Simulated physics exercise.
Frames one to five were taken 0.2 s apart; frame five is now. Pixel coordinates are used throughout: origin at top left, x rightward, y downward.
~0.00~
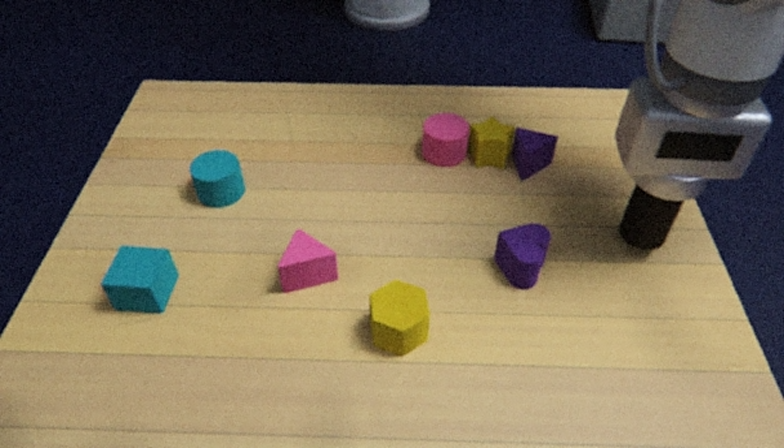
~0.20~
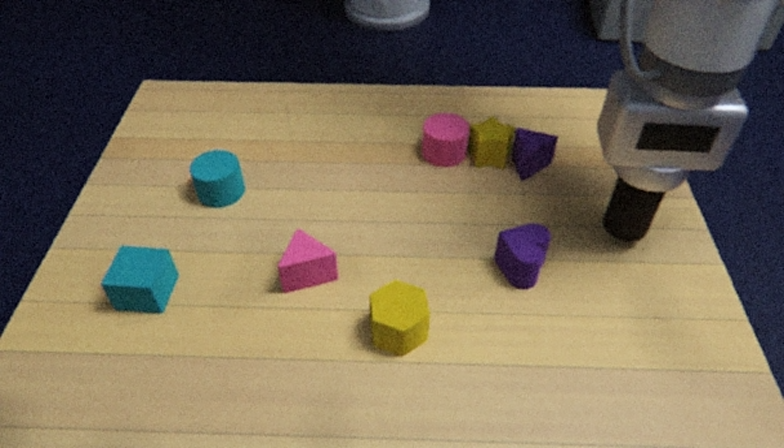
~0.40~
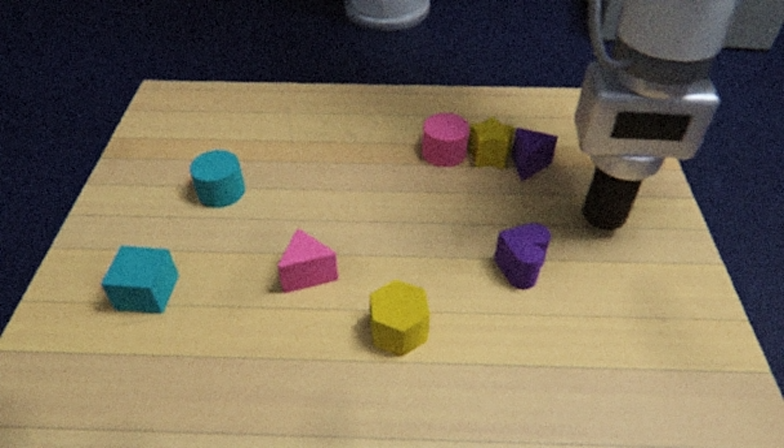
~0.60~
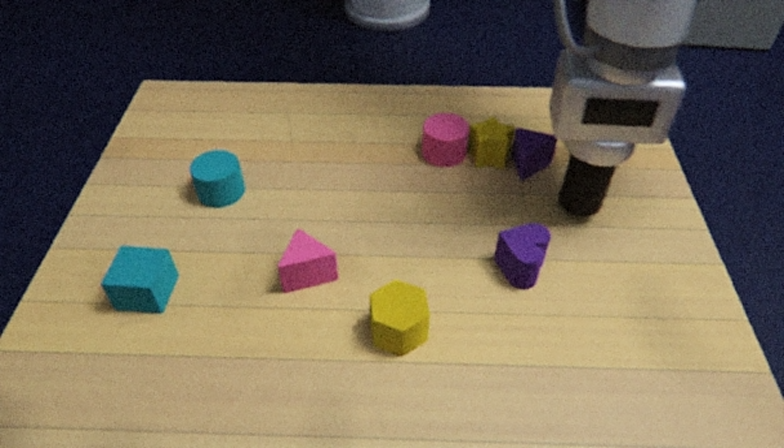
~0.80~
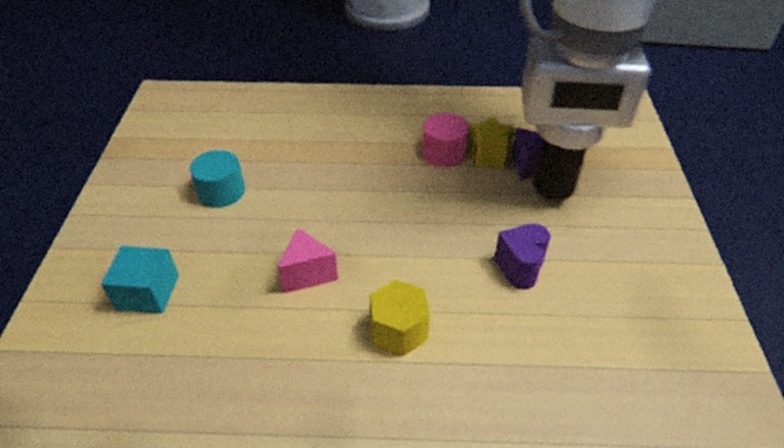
A grey robotic arm with a black cylindrical tip moves steadily left and slightly away across the right side of a pale wooden board, passing in front of the purple triangular piece. Seen from above at an angle by a still camera, the board sits against a dark blue background. Teal blocks at left, pink and yellow ones around the middle, and a purple heart nearer right all stay put.
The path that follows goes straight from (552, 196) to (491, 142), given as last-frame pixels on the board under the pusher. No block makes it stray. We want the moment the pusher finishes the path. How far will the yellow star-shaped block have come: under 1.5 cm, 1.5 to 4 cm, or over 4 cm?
It slides well over 4 cm.
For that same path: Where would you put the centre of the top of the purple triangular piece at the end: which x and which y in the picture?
Around (517, 103).
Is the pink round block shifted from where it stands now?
Yes
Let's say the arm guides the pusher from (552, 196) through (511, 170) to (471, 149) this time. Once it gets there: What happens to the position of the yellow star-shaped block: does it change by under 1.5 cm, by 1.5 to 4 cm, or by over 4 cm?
Ends over 4 cm away.
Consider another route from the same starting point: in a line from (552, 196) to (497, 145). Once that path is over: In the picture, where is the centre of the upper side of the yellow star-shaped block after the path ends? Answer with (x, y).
The answer is (461, 108).
On the path given first. Halfway along, pusher at (522, 158); yellow star-shaped block at (488, 124); purple triangular piece at (526, 120), turned 35° clockwise.
At the end, pusher at (493, 132); pink round block at (431, 123); yellow star-shaped block at (455, 106), turned 35° anticlockwise; purple heart block still; purple triangular piece at (517, 103), turned 90° clockwise.
